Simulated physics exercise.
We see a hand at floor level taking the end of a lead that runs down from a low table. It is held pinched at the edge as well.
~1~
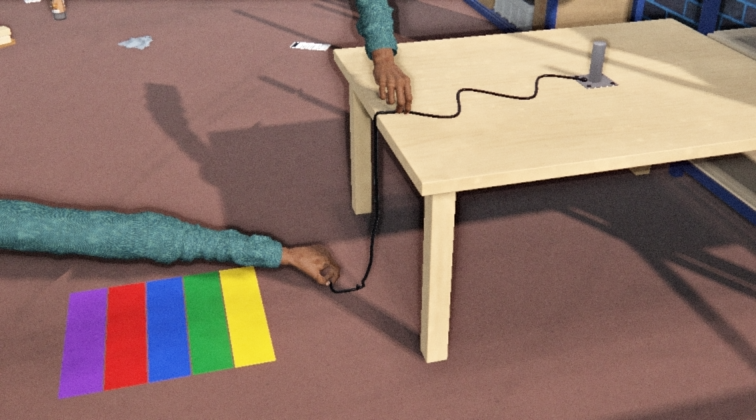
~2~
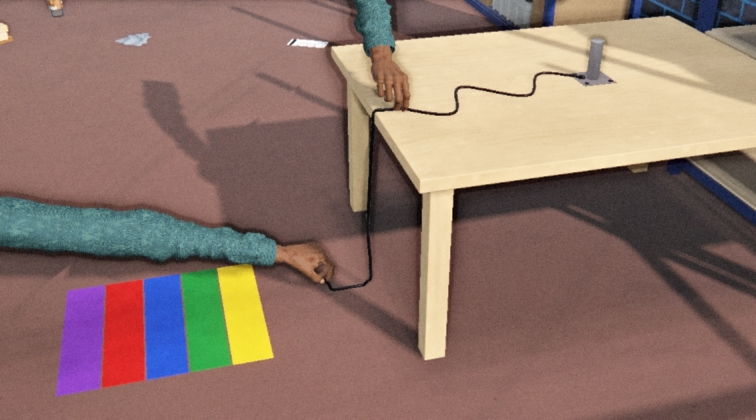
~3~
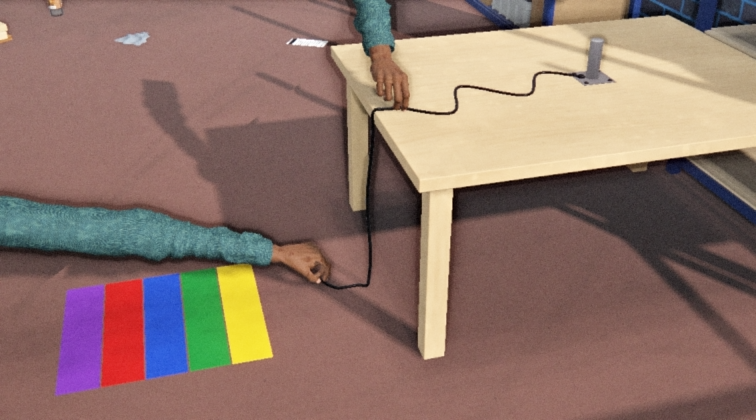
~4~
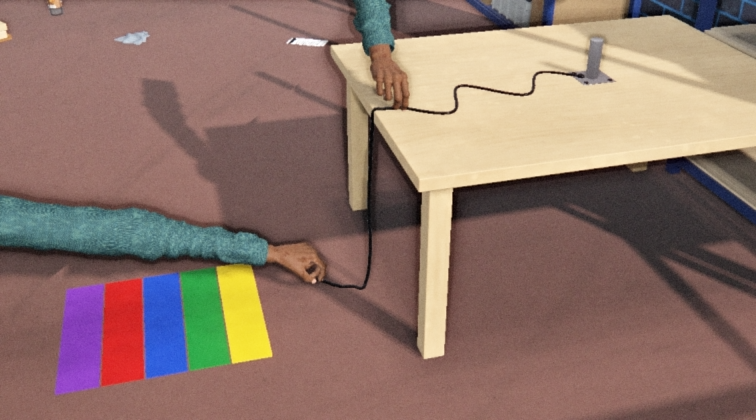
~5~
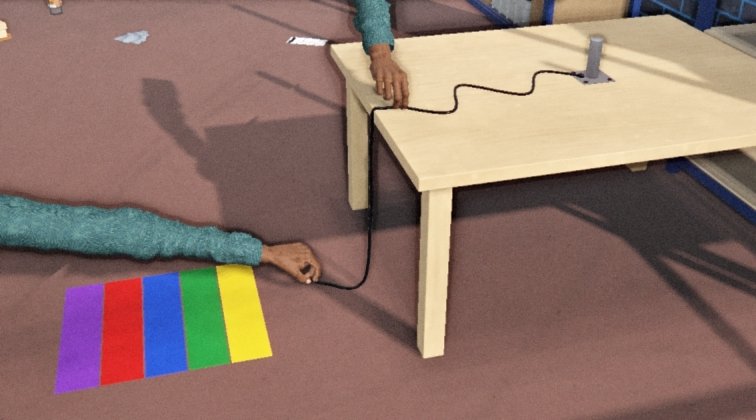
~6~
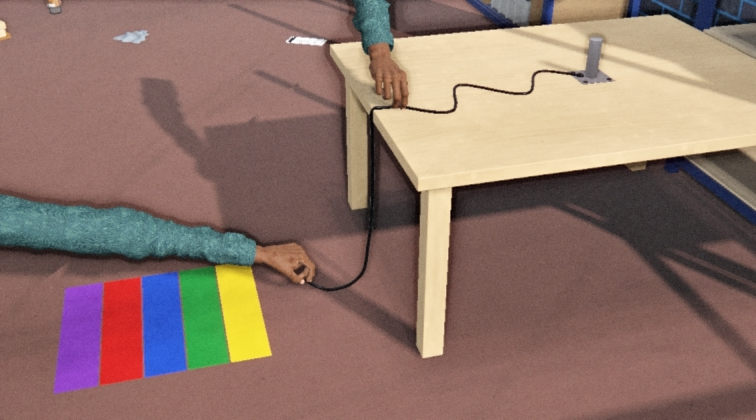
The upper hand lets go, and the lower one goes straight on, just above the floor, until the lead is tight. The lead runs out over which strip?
The purple one.
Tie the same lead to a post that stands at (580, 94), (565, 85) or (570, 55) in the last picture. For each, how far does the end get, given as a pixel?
The places are (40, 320), (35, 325) and (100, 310).
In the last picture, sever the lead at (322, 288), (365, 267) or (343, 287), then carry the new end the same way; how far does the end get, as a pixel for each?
In order, it ends up near (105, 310), (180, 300) and (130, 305).
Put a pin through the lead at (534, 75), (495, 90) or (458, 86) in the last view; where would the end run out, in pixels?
It ends up near (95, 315) the first time, (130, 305) the second and (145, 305) the third.
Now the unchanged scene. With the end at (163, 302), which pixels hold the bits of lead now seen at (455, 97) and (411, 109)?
(390, 105) for the first, (358, 164) for the second.
Soon after, end near (163, 302); over blue.
Then, end near (110, 311); over red.
At full stretch, end near (78, 316); over purple. The end stops over the purple strip.
